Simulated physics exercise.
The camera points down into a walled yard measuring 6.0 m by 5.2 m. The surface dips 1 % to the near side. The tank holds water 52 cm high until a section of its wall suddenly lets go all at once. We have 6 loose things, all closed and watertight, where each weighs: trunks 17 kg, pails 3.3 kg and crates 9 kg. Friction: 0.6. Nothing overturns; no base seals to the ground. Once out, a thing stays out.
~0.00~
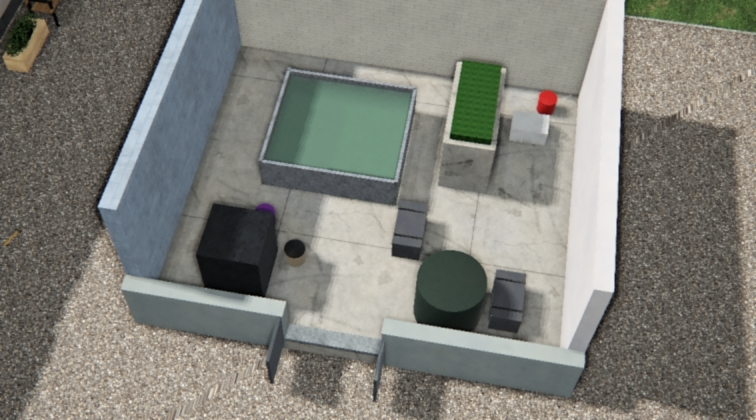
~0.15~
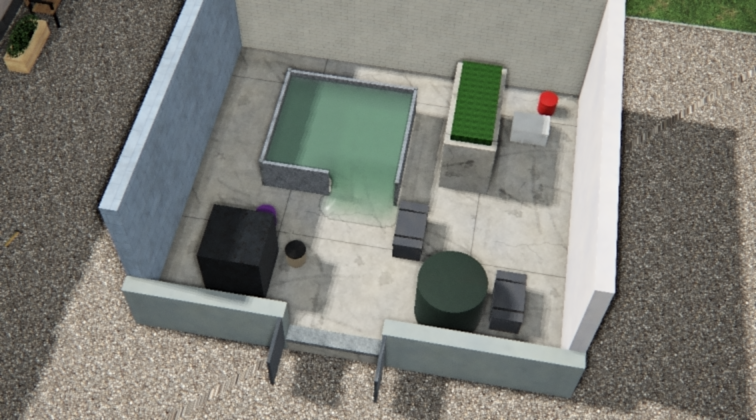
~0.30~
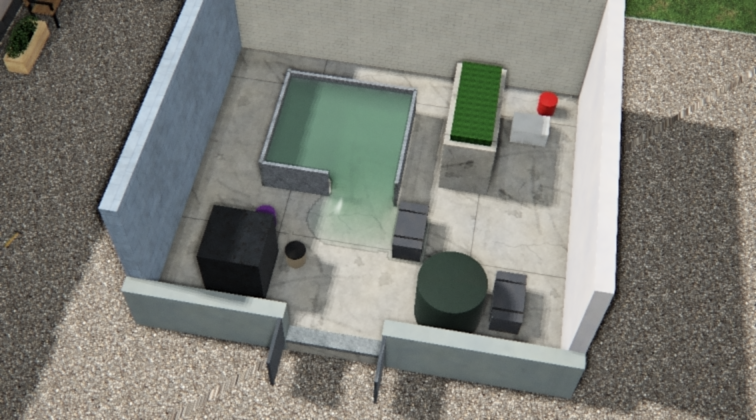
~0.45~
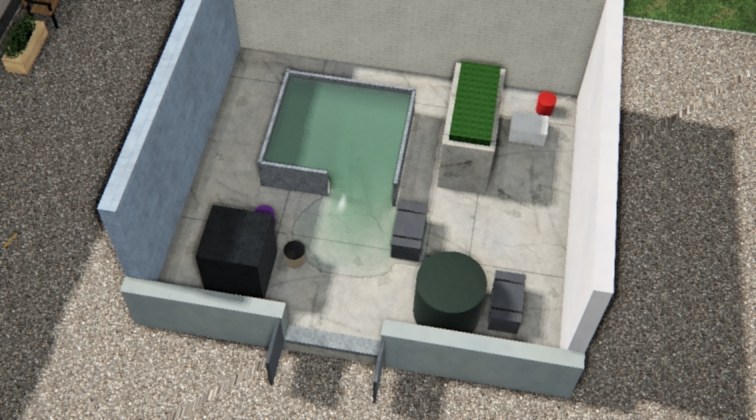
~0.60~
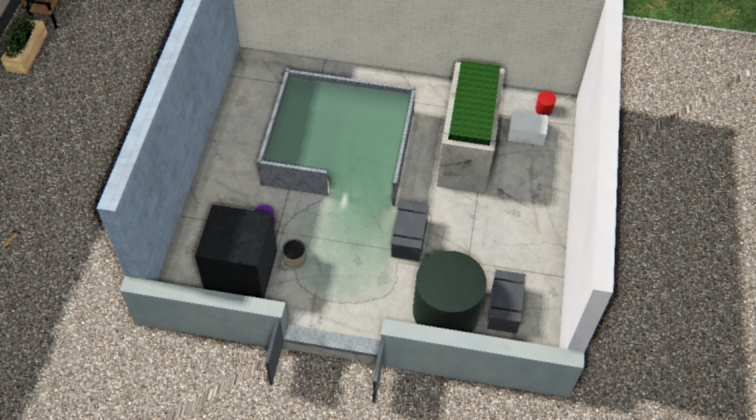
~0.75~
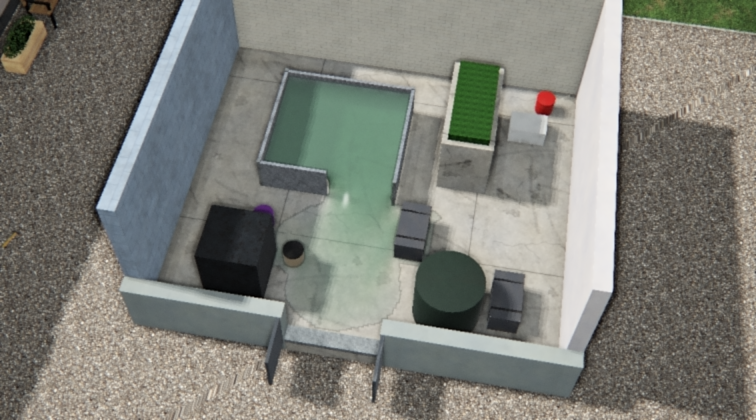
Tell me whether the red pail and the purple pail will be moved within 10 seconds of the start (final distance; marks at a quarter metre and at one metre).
In order: The red pail ought to stand firm; the purple pail ought to stand firm.
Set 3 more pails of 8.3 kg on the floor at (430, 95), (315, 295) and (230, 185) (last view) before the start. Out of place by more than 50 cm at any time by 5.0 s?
Result, in listed order: Not exceeded / exceeded / not exceeded.
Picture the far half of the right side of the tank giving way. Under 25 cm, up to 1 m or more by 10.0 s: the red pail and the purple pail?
Red pail: Washed well away; purple pail: Roughly where it was.
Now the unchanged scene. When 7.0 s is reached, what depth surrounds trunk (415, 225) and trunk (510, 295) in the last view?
Depth approx. 2 cm / 7 cm.
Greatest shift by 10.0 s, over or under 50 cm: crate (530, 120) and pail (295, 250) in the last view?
Within the limit, then beyond the limit.
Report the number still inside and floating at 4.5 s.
Count at that moment: 2.
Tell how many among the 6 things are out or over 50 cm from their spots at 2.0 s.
2.
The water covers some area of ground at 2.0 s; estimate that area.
About 12 m2.
After 2.0 s the red pail is near (546, 98), 0.0 m from its start, aground; the purple pail is near (263, 213), 0.0 m from its start, aground; 0 of 6 are out; 1 afloat.
After 4.5 s the red pail is near (546, 98), 0.0 m from its start, aground; the purple pail is near (263, 213), 0.0 m from its start, aground; 0 of 6 are out; 2 afloat.
After 7.0 s the red pail is near (546, 98), 0.0 m from its start, aground; the purple pail is near (263, 213), 0.0 m from its start, aground; 0 of 6 are out; 2 afloat.
After 10.0 s the red pail is near (546, 98), 0.0 m from its start, aground; the purple pail is near (263, 213), 0.0 m from its start, aground; 0 of 6 are out; 1 afloat.
